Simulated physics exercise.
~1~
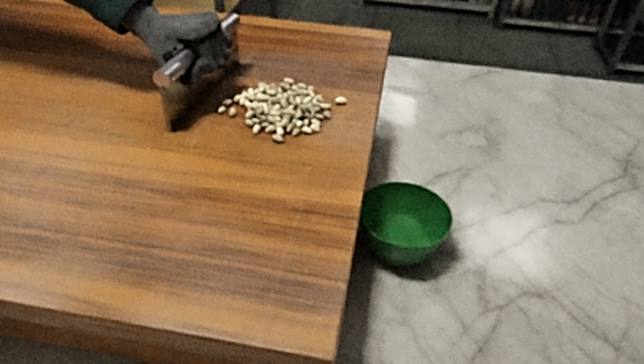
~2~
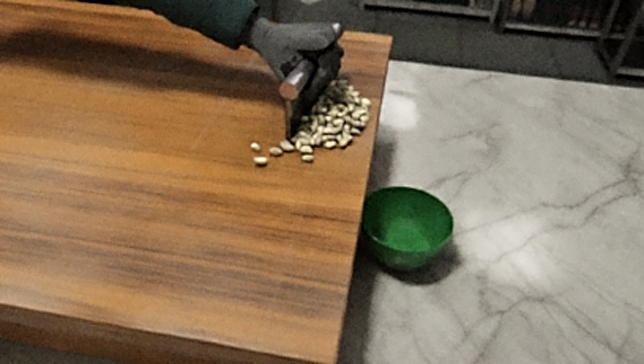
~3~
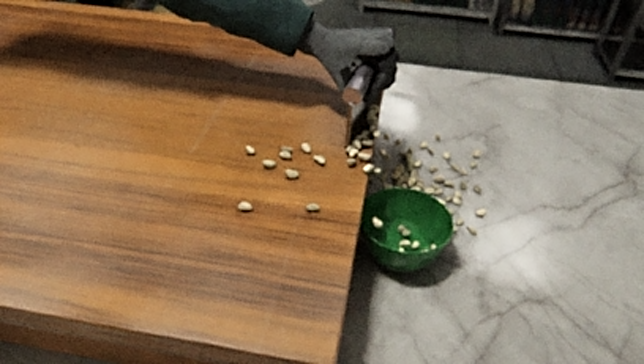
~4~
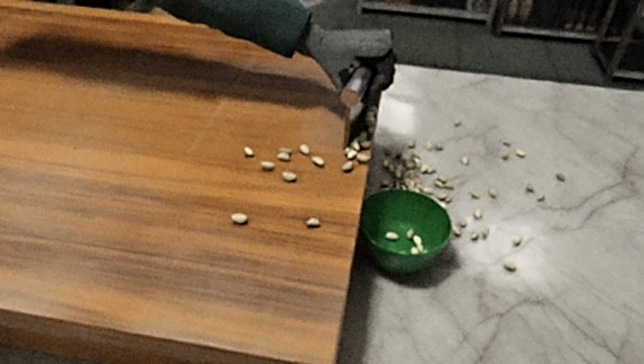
A green bowl sits on a pale marble surface just beyond the right edge of a wooden tabletop, viewed from above by a slightly swaying camera. A heap of whitish beans lies near the table's far right corner, beside a flat scraper held in a dark-gloved hand. The hand sweeps the scraper to the right, pushing the heap toward the edge and leaving a few beans behind. The beans spill over, and the scraper stops at the edge. A few land in the bowl, but most scatter across the marble beyond it, while some remain on the wood.
